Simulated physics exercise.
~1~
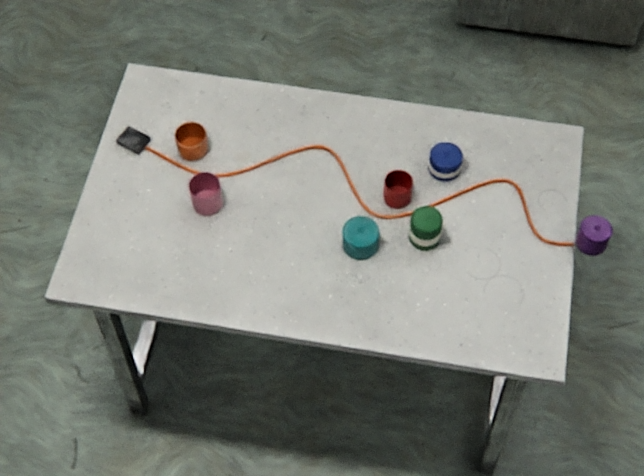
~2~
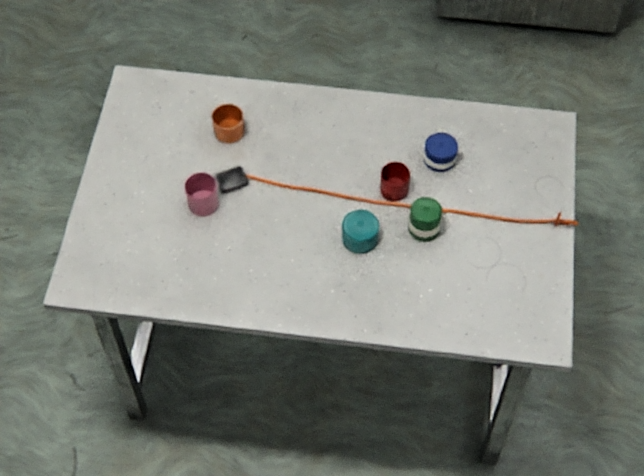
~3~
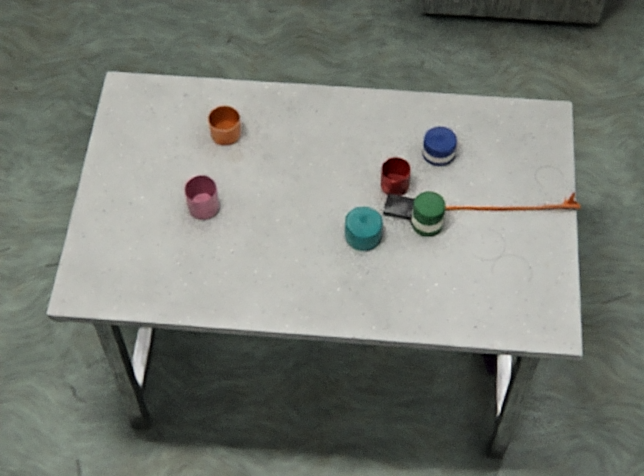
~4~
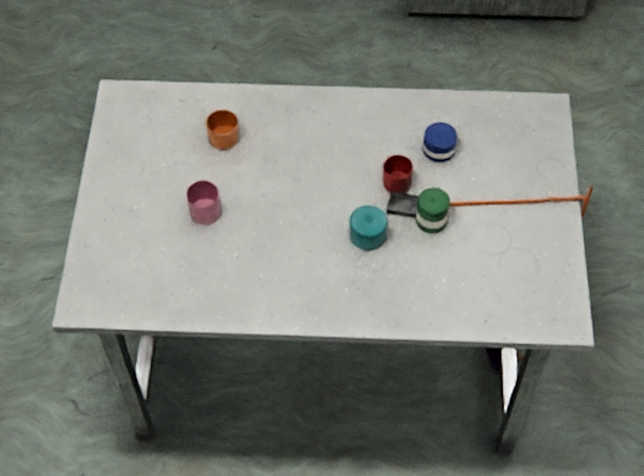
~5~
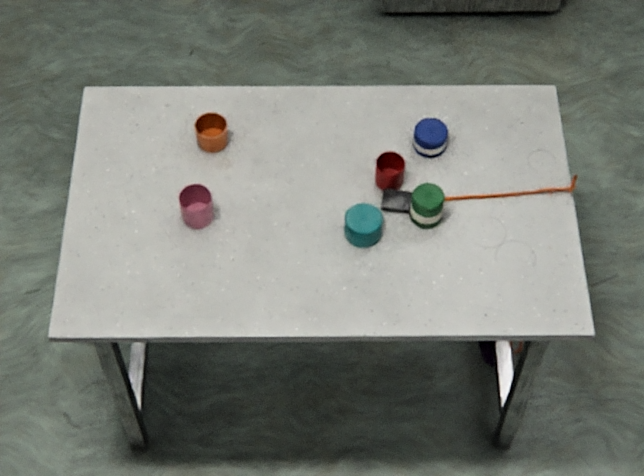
A purple speaker dropped off the right side of a pale table, pulling an orange cable and a small black phone after it; the orange mug shifted right, and the phone ended up among the red, teal and green containers, still on the table.
